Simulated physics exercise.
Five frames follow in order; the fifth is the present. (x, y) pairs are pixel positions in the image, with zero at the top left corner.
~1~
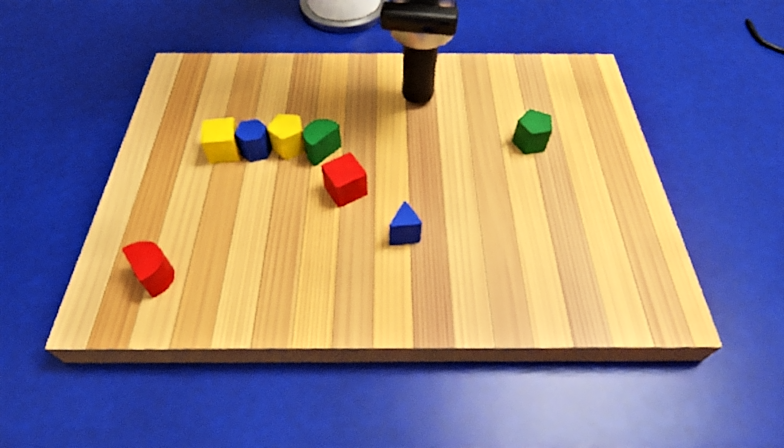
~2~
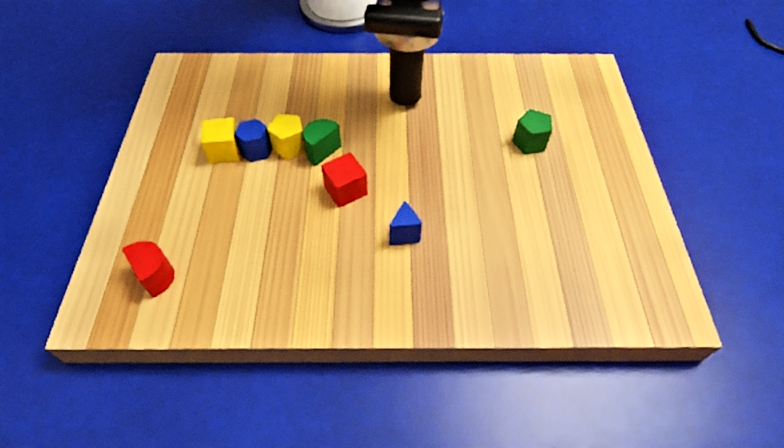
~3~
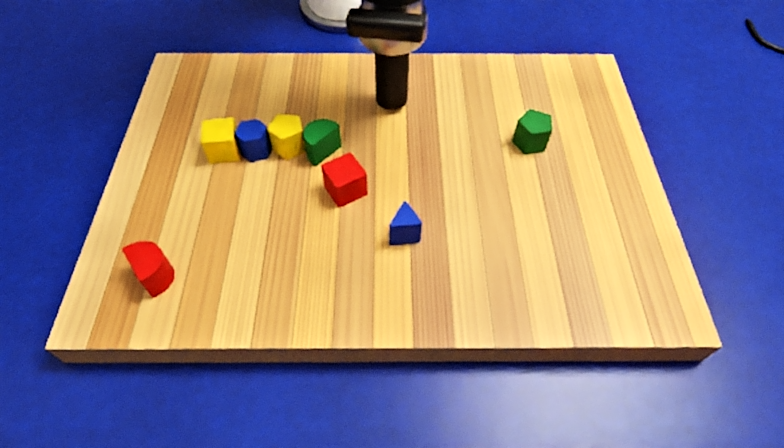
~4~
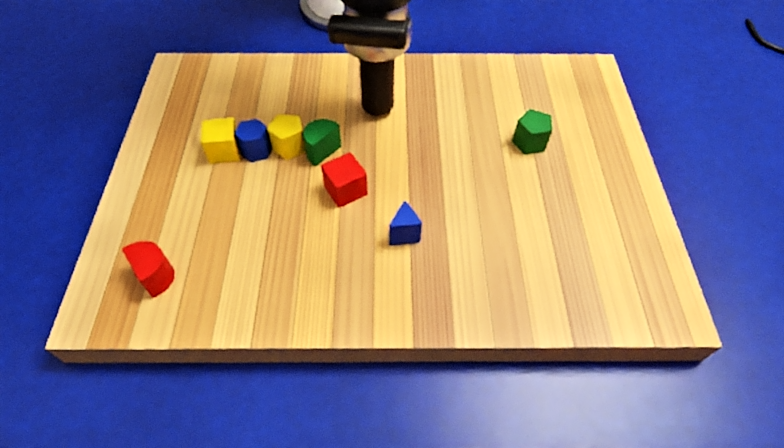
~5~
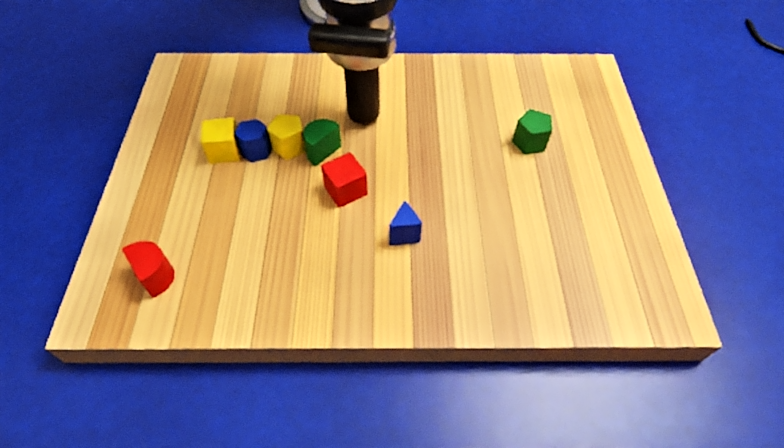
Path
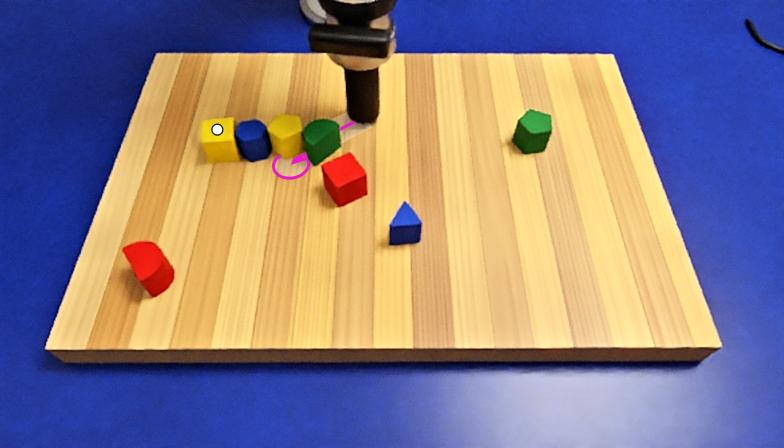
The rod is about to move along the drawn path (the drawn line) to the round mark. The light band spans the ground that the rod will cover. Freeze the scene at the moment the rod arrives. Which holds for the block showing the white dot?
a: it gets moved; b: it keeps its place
a - it gets moved.
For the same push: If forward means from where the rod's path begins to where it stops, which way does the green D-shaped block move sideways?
The answer is left.
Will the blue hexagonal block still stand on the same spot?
Going by the path, no.
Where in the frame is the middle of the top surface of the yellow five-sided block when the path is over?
The middle of its top is at (251, 137).
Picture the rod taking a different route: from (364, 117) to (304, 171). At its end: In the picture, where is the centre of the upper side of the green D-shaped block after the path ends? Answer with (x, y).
My estimate: (269, 167).
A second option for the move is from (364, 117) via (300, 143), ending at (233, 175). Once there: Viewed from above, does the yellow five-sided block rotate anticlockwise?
The answer is yes.
Path on the board, from (364, 117) through (338, 130) and (314, 146) to (291, 165); the dot is on the yellow square block.
On the path given first. One third of the way, rod at (337, 126); green D-shaped block at (317, 131).
Two thirds of the way, rod at (313, 141); yellow square block at (212, 131), turned 15° clockwise; blue hexagonal block at (242, 132); yellow five-sided block at (276, 129), turned 15° clockwise; green D-shaped block at (300, 151), turned 25° anticlockwise.
At the end, rod at (290, 160); yellow square block at (192, 131); blue hexagonal block at (223, 131); yellow five-sided block at (251, 137), turned 55° clockwise; green D-shaped block at (285, 173), turned 55° anticlockwise.
